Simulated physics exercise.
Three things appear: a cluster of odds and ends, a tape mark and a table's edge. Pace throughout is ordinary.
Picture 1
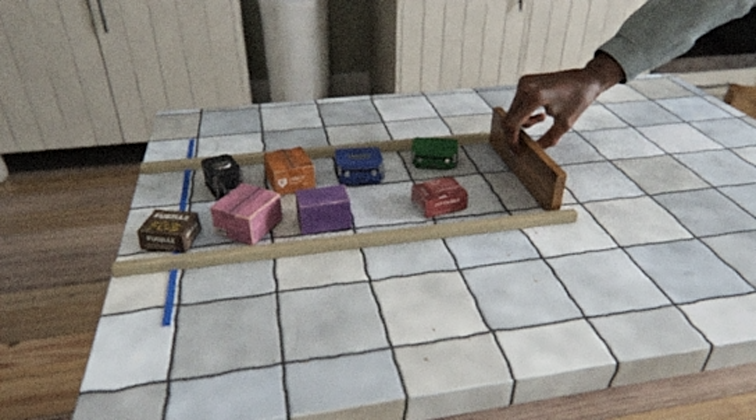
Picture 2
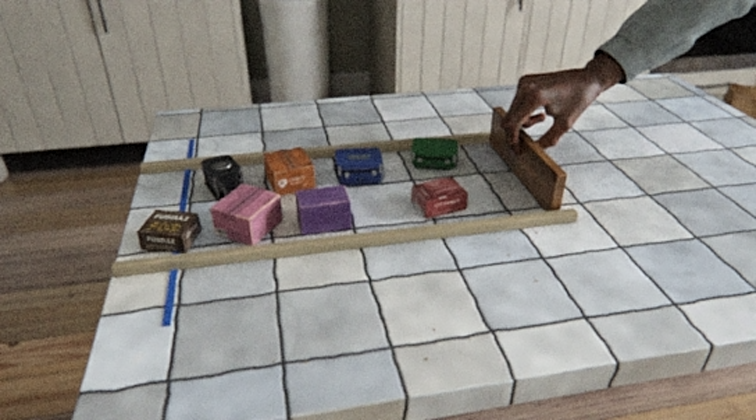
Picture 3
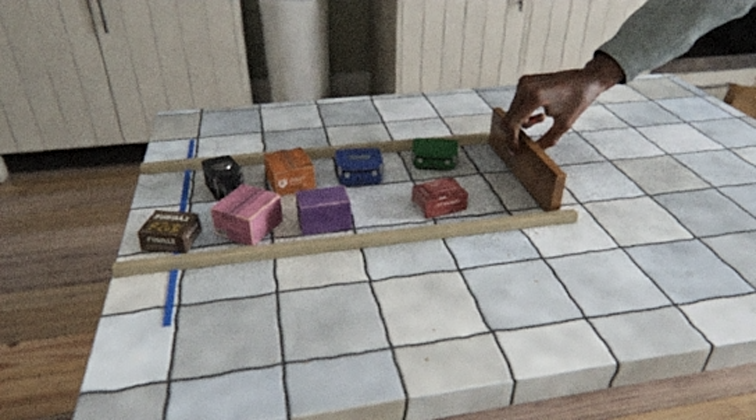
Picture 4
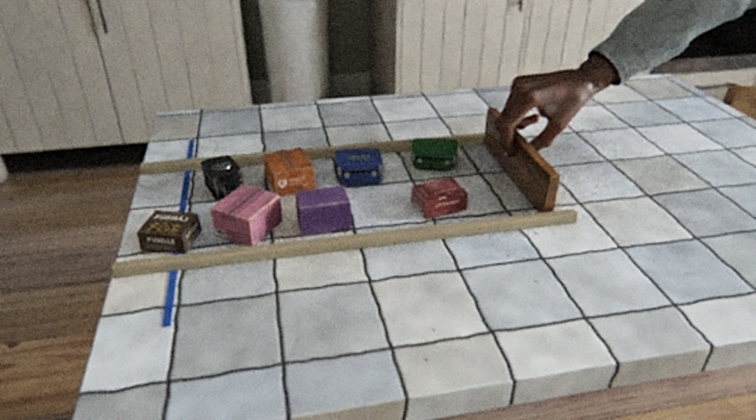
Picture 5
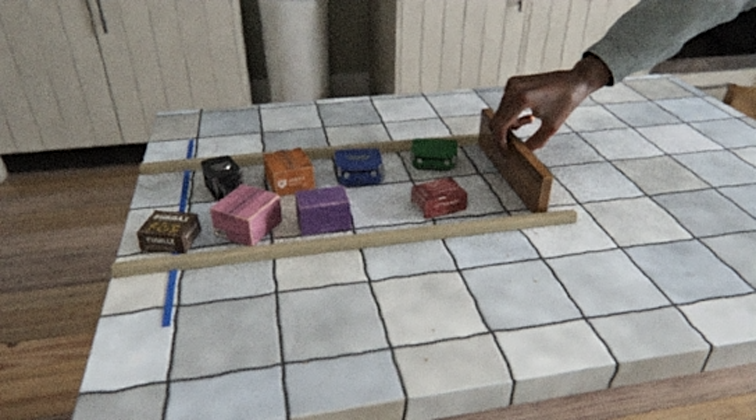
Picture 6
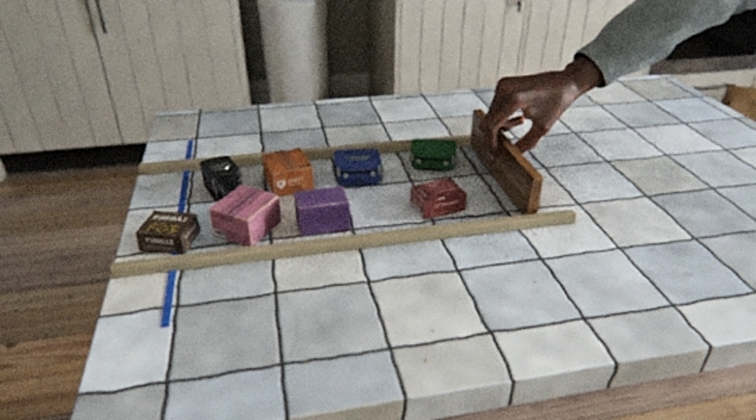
On a tiled tabletop, a cluster of small colored boxes sat between two wooden rails near a blue tape mark, while a hand held a wooden board upright, then slid it slightly left.
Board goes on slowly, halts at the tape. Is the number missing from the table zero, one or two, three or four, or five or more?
Most likely the drop count will come to five or beyond.
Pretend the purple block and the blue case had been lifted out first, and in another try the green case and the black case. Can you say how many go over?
The counts: 4 and 4.
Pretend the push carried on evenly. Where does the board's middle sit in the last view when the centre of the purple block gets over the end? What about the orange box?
The middle is at (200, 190) when it's the purple block, and at (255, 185) when it's the orange box.
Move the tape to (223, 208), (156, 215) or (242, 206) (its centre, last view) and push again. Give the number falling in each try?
Down on the floor: 4, 6 and 4.
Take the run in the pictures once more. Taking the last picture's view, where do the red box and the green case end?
Red box at about (151, 227), green case at about (158, 185).
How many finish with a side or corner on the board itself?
At rest, 2 are in contact.
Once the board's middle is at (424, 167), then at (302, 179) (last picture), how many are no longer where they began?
By then 3, and 8.
A little later, none off yet; brown box at rest near (169, 232); black case at rest near (221, 178); pink box at rest near (246, 215).
Next, none off yet; brown box shifted a little near (154, 232); black case shifted about its own width near (171, 182); pink box shifted about its own width near (205, 220).
Later still, two off so far; brown box dropping; black case dropping near (130, 411); pink box shifted well along near (111, 230).
When it is over, the number that fall off is five or more; down, blue case, purple block, orange box, pink box, black case and brown box.
